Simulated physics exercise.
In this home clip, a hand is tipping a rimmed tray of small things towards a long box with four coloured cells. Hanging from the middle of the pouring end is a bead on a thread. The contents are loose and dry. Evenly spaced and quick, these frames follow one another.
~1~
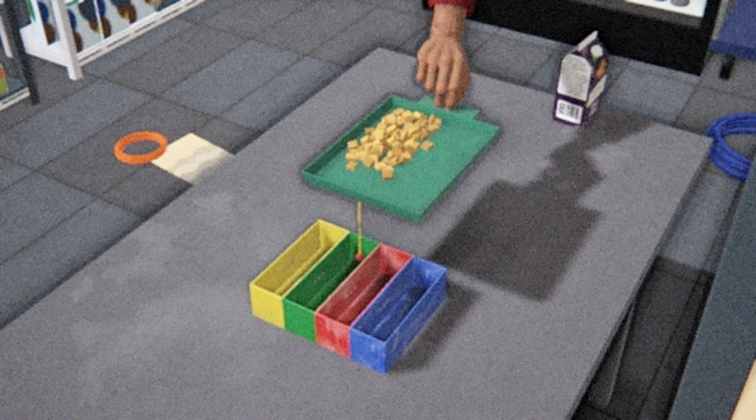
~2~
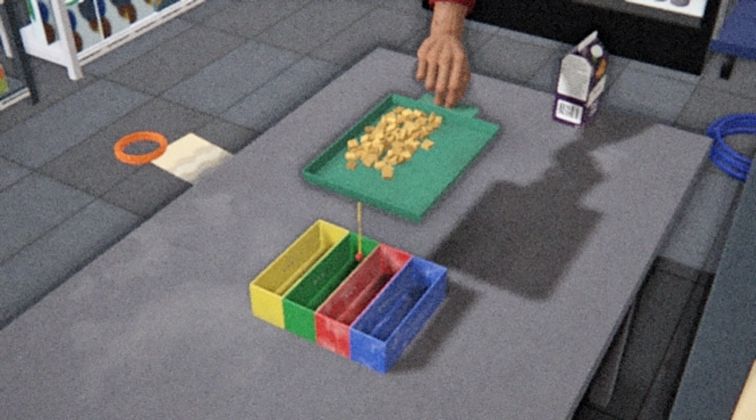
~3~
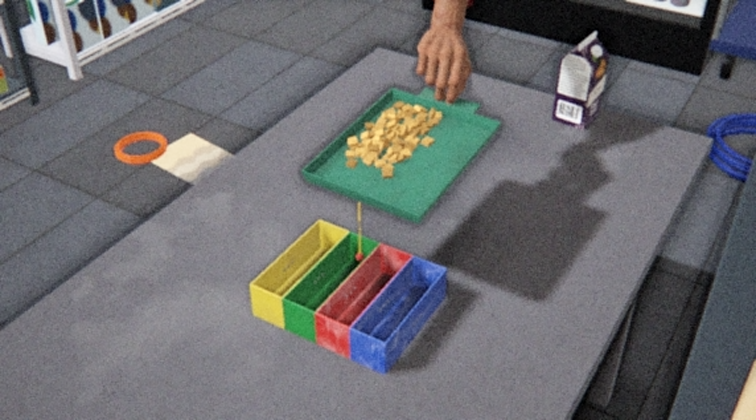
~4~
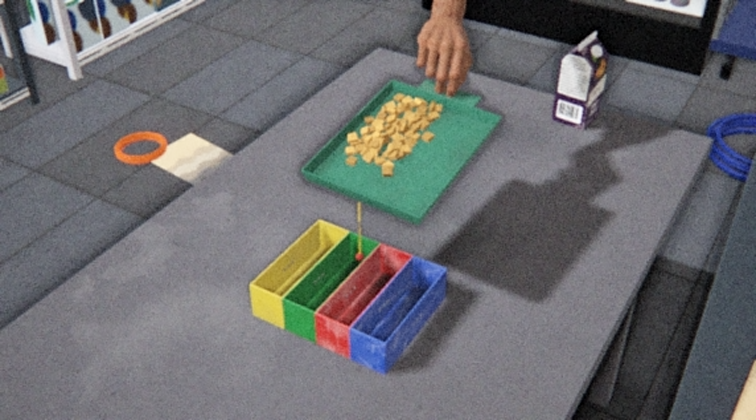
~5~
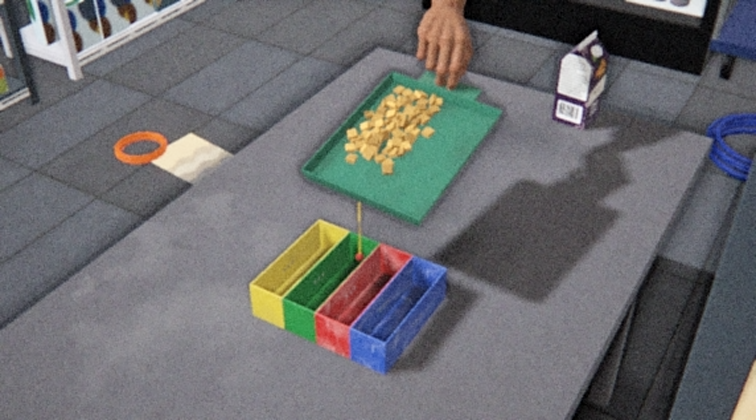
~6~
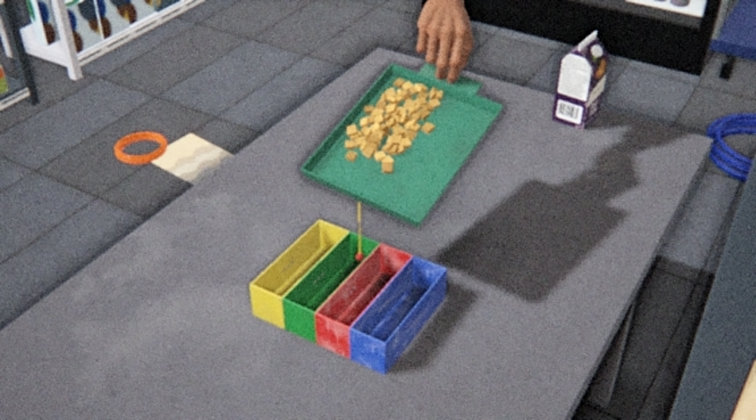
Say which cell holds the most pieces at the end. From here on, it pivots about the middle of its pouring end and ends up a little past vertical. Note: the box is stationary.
At the end the blue cell holds the most.
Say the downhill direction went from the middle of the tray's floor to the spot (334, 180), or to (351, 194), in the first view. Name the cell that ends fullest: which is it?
The yellow cell, then that yellow cell.
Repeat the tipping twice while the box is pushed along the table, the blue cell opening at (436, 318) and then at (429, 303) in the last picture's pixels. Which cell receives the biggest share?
You'd see the red cell win the first time and the red cell win the second.
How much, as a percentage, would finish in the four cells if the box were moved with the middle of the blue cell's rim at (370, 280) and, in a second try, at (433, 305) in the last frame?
About 30 in a hundred, then about 100 in a hundred.
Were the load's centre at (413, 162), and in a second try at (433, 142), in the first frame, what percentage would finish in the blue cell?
Respectively 70 and 70 in a hundred.
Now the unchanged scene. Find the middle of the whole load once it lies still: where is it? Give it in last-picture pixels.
Last view, resting centre - approx. (391, 323).
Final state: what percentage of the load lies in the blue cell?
My estimate is some 50 %.
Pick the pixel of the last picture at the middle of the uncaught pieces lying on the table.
I'd put the middle at roughly (433, 354).
Just after the last frame, tray tipped steeply; the larger part on the tray; just a few in the blue cell; just a few in the red cell; about a tenth falling or outside the box.
A moment on, tray tipped right over; roughly half on the tray; about a tenth in the red cell; about a tenth in the blue cell; roughly a quarter falling or outside the box.
Further on, tray tipped past a quarter turn; roughly half in the blue cell; roughly a third in the red cell; just a few in the green cell; roughly a quarter falling or outside the box.
When it is over, tray tipped past a quarter turn; roughly half in the blue cell; roughly a third in the red cell; just a few in the green cell; not one in the yellow cell; roughly a quarter outside the box.
